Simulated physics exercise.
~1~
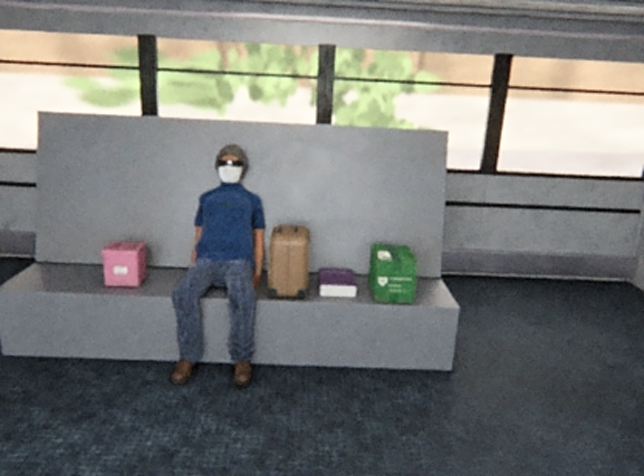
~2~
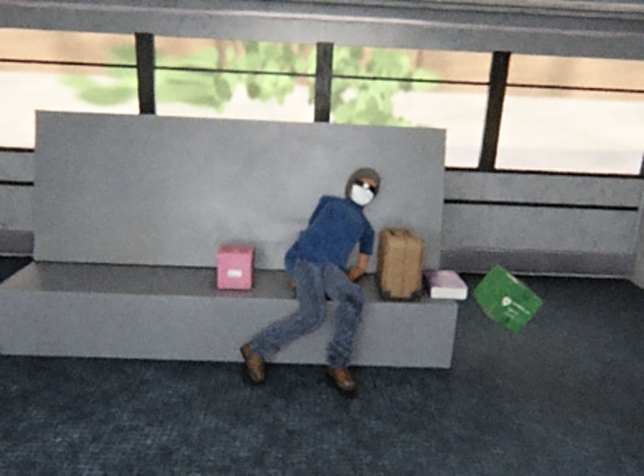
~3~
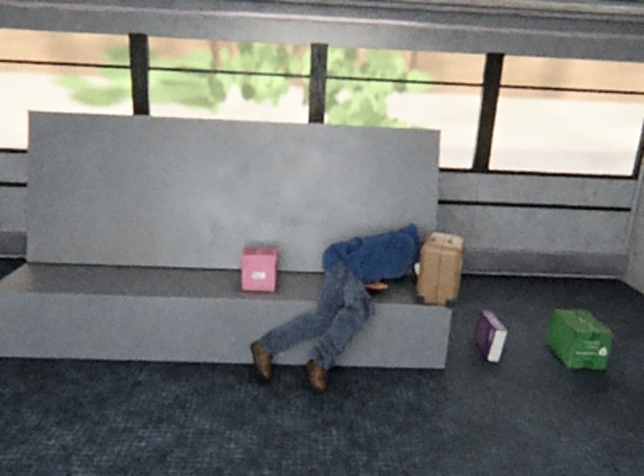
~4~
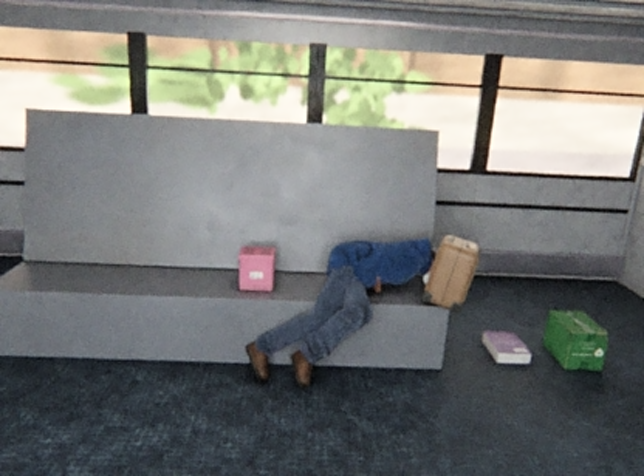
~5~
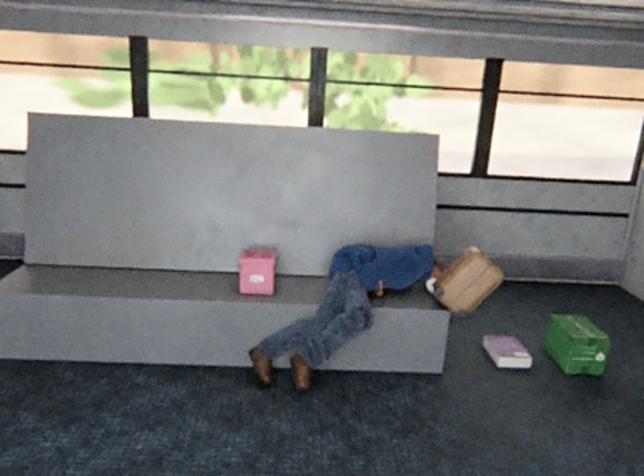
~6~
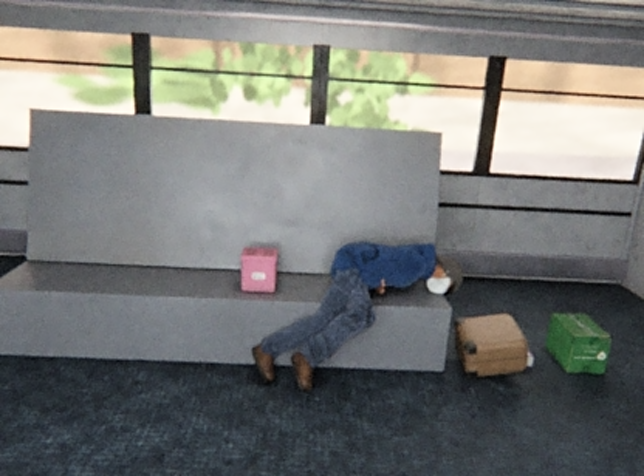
The clip opens on a masked figure in a blue top and jeans sitting on a grey bench, with a pink tub on the left and a brown case, purple folder and green box on the right. Everything slides right, the figure leaning over as the green box tips off the bench end. The purple folder drops after it, while the figure slumps sideways against the upright case. The case then leans outward and tumbles to the floor. It ends on its side beside the green box, with the figure lying on the bench and the tub still upright there.
